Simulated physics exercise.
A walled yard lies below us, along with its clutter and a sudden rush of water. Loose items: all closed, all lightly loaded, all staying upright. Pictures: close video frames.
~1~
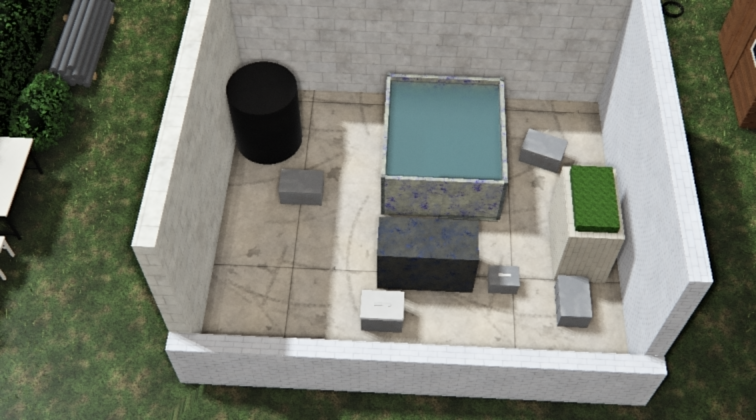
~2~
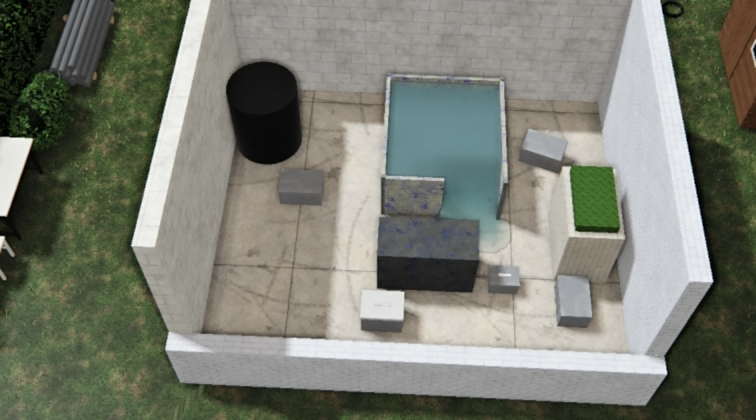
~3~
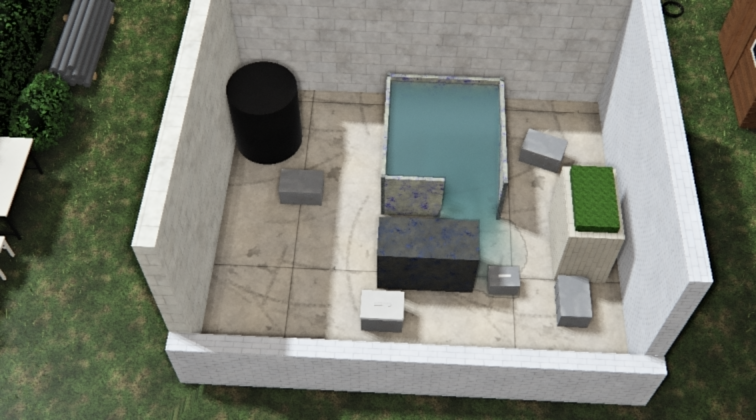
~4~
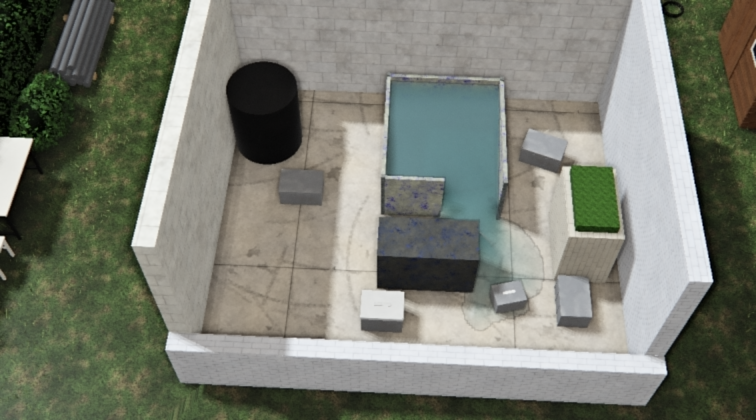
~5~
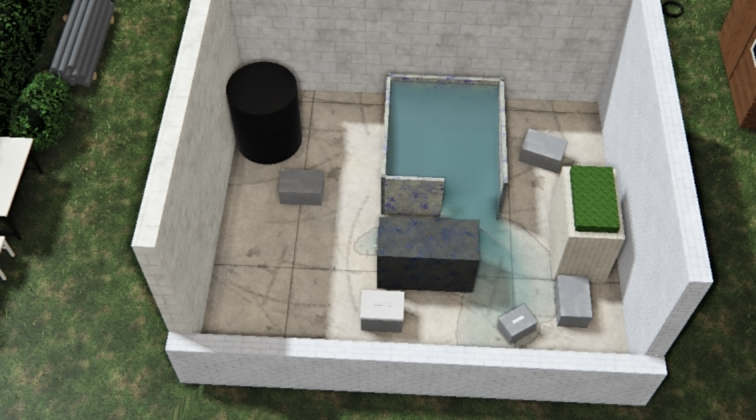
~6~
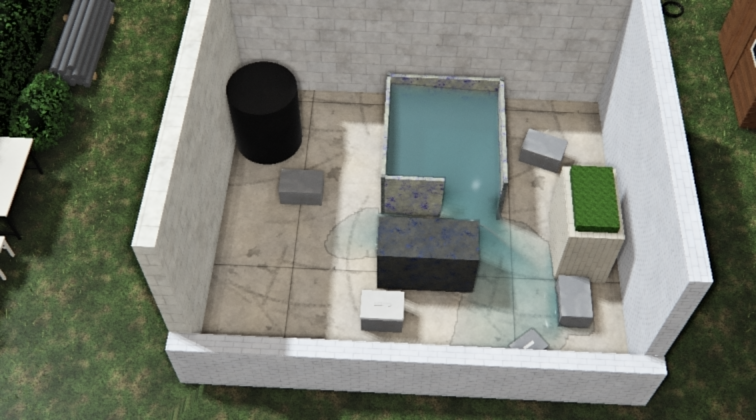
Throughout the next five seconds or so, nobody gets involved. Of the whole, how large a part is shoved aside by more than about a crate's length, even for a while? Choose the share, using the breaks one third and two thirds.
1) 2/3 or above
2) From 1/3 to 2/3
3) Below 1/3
1.
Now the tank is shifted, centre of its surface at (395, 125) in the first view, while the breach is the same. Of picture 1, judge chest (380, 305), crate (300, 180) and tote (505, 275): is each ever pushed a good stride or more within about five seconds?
Well, the first one didn't get far, the second got driven a long way, and the third got driven a long way.
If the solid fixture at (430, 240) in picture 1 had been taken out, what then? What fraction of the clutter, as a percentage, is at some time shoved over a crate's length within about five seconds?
60 in a hundred.
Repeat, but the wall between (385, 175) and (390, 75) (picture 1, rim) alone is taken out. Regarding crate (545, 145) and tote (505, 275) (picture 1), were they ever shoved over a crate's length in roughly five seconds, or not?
Fell short, then went the distance.
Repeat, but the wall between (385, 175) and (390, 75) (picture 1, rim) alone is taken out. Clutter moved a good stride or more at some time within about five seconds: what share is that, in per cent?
Roughly 80 %.
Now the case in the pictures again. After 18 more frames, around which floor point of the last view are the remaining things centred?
Around pixel (428, 250).
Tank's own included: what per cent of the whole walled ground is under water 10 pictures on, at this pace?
I reckon around 60 per cent.
A moment on, 1 of 5 are well off their spots; 1 afloat.
Next, 3 of 5 are well off their spots; 2 afloat.
Later, 2 of 5 are well off their spots; 3 afloat.
In the end, 4 of 5 are well off their spots, and 5 have been at some point; 4 afloat.
